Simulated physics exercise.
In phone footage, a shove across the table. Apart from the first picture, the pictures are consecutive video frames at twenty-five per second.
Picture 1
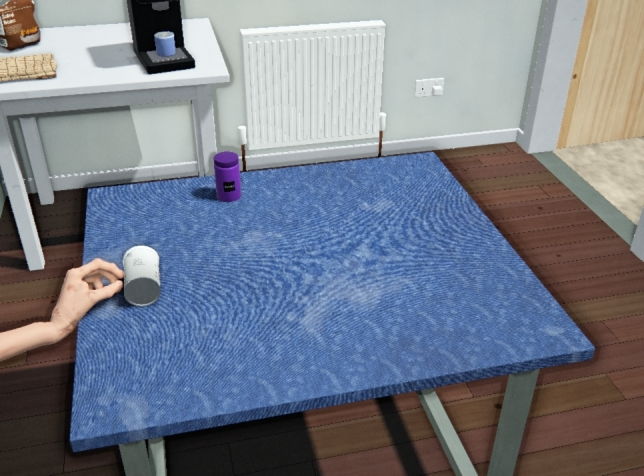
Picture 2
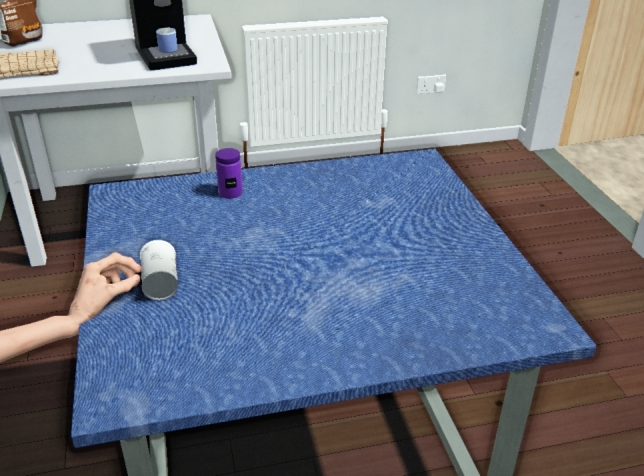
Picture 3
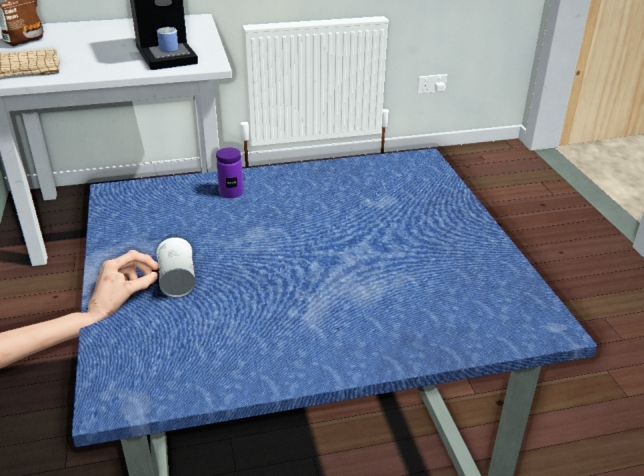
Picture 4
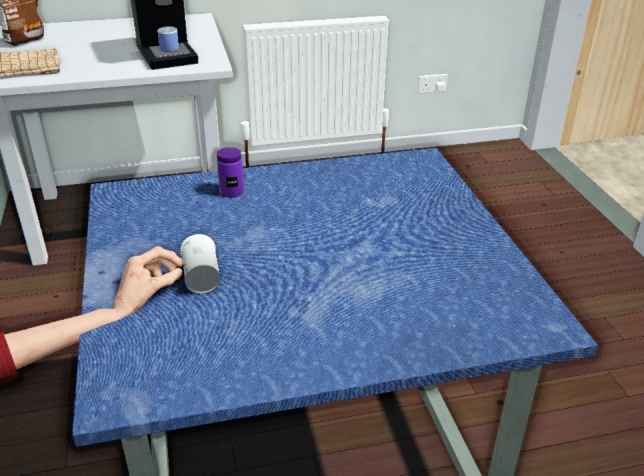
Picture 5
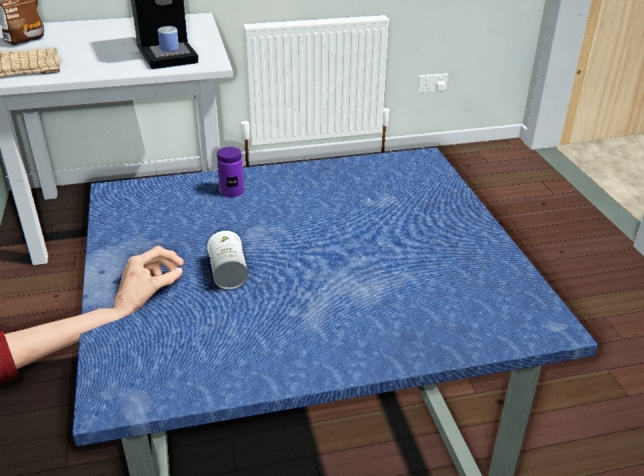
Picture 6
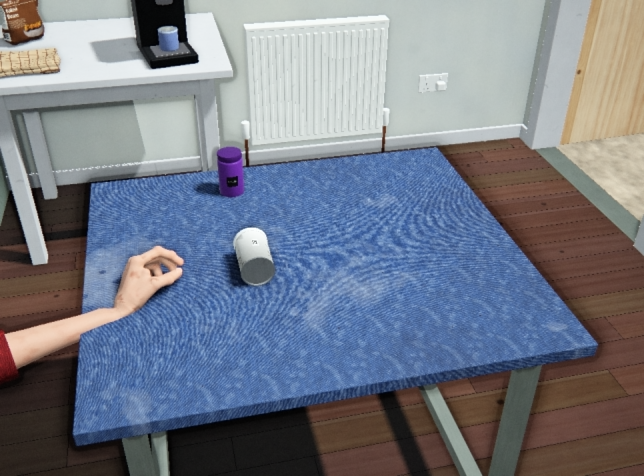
On a blue table with a purple container near the back, a hand pushed a white tin lying on its side to the right, then stayed still while the tin rolled on away from the fingers.
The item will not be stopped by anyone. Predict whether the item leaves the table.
Well, in the end it leaves the table.
Then, 0.20 s later than the last frame, white tin moved well along near (378, 241).
Then, 0.50 s later than the last frame, white tin now off the table.
Then, 0.90 s later than the last frame, things are still on the move.
When it is over, off the table, white tin.
